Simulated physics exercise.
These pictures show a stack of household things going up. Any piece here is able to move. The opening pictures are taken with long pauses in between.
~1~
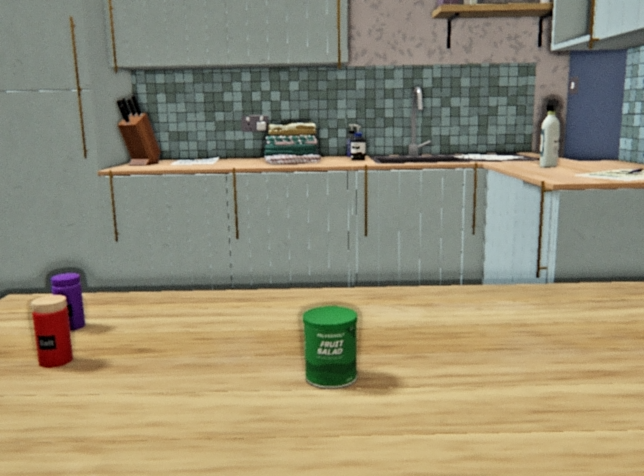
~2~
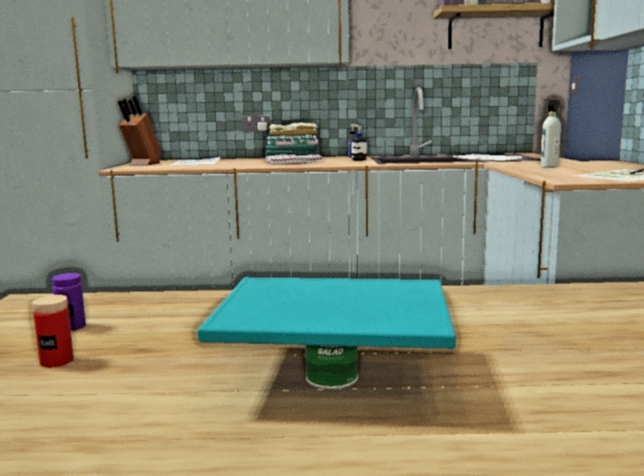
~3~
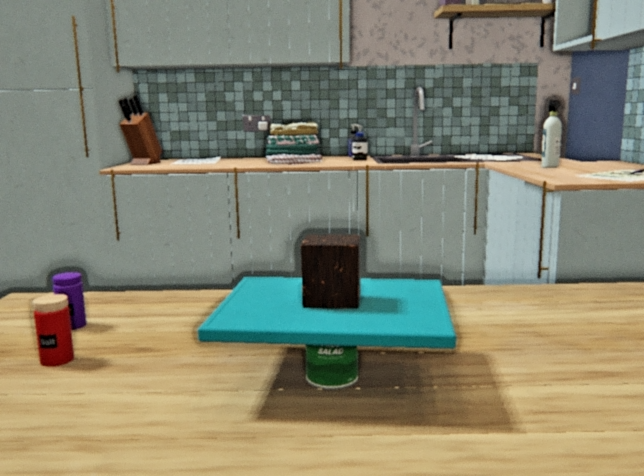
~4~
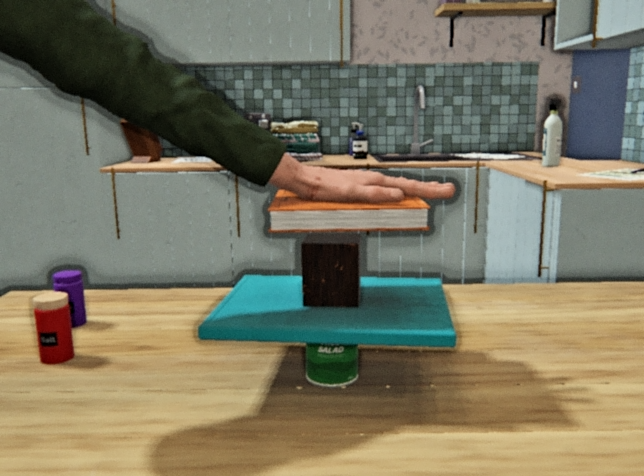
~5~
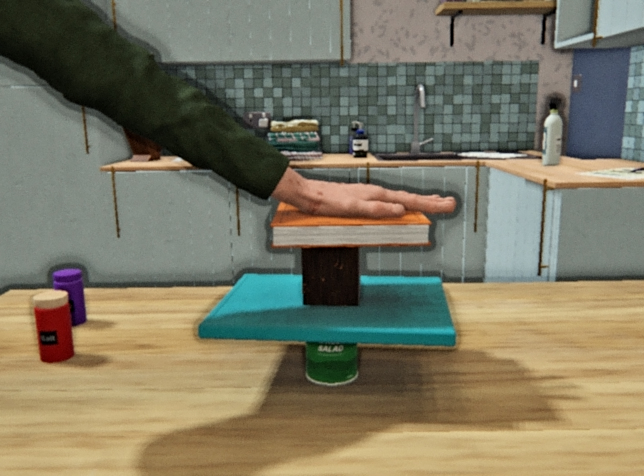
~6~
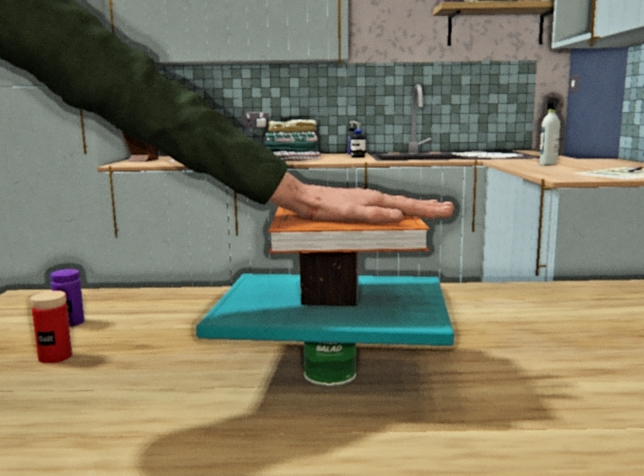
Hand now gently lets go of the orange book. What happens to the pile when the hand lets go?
Nothing falls.
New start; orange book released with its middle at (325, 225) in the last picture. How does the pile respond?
Well, it is fine after that.
Then, 0.40 s after the last picture, nothing has stirred.
Then, 1.40 s after the last picture, orange book resting near (346, 227).
At rest, all 6 in place. Seen from the same camera at the end, orange book near (346, 227). The pile holds.
